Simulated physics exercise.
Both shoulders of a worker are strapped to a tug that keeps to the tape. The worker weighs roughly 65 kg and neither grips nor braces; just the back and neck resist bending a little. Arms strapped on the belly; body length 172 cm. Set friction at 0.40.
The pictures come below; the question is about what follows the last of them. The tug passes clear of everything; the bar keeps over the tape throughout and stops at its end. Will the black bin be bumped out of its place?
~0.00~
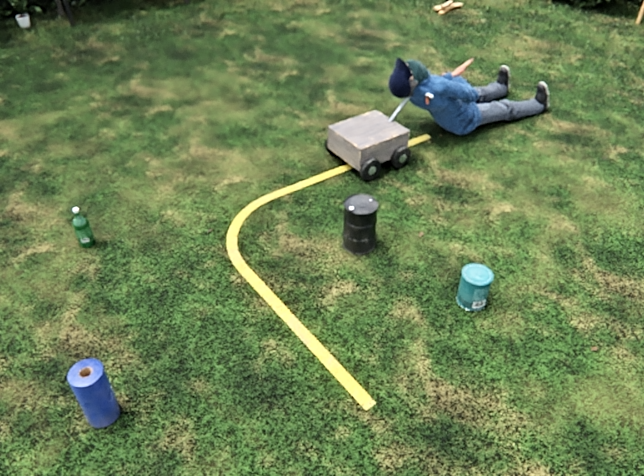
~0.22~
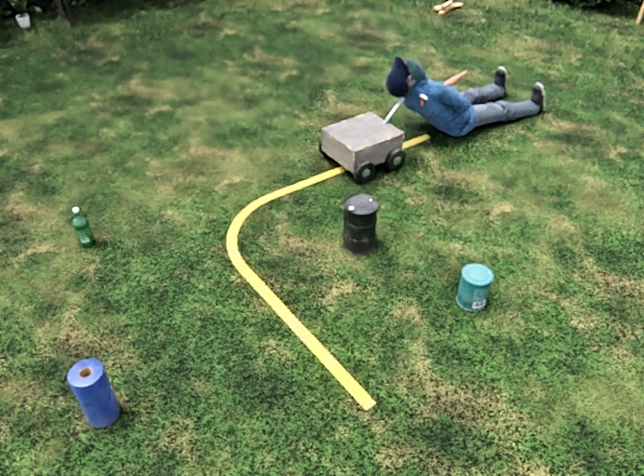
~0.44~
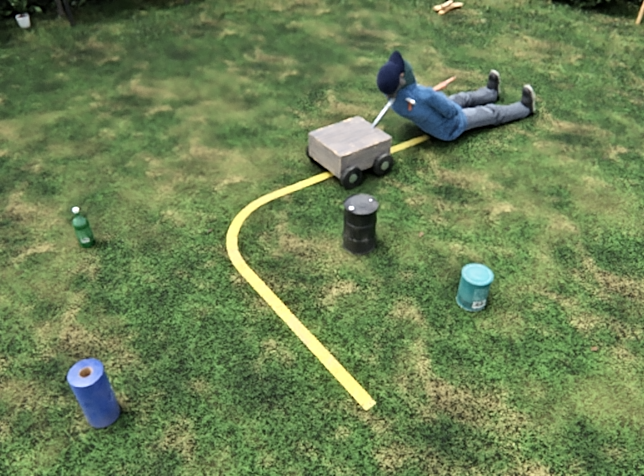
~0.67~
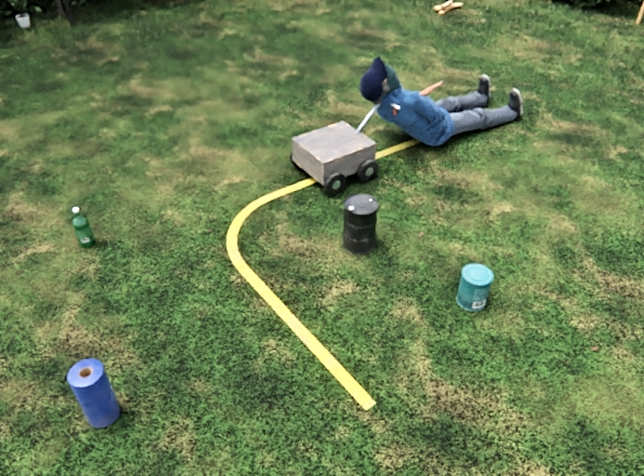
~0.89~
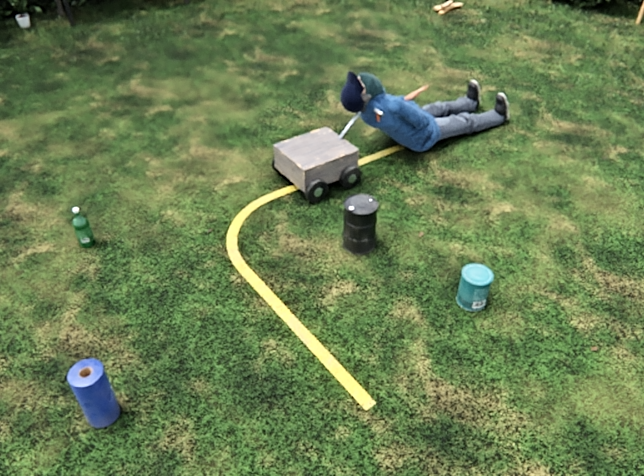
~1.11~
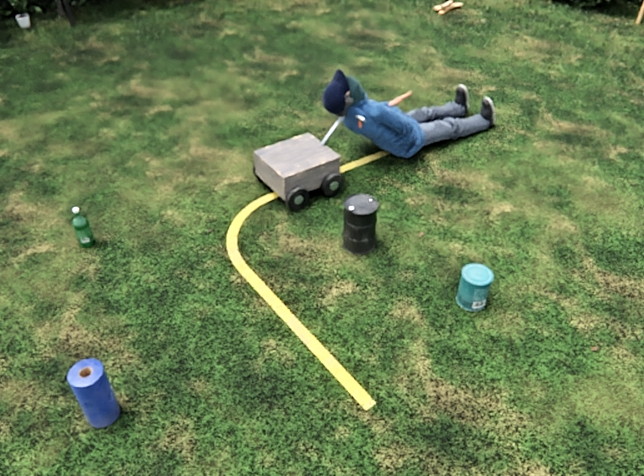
It holds firm.
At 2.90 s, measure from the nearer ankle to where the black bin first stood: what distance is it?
Roughly 80 cm.
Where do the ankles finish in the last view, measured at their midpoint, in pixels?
The midpoint ends up close to (284, 242).
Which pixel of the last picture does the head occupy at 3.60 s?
It sits near (275, 226), give or take.
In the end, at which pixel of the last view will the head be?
It ends up around (407, 346), more or less.
After 2.10 s the black bin is where it stood, near (360, 224) in the last picture's view; the nearer ankle is 118 cm from that spot.
After 2.90 s the black bin is where it stood, near (360, 224) in the last picture's view; the nearer ankle is 84 cm from that spot.
After 3.60 s the black bin is where it stood, near (360, 224) in the last picture's view; the nearer ankle is 67 cm from that spot.
After 4.30 s the black bin is where it stood, near (360, 224) in the last picture's view; the nearer ankle is 47 cm from that spot.
After 5.1 s, black bin stays put; teal can stays put; blue post stays put; green bottle stays put.
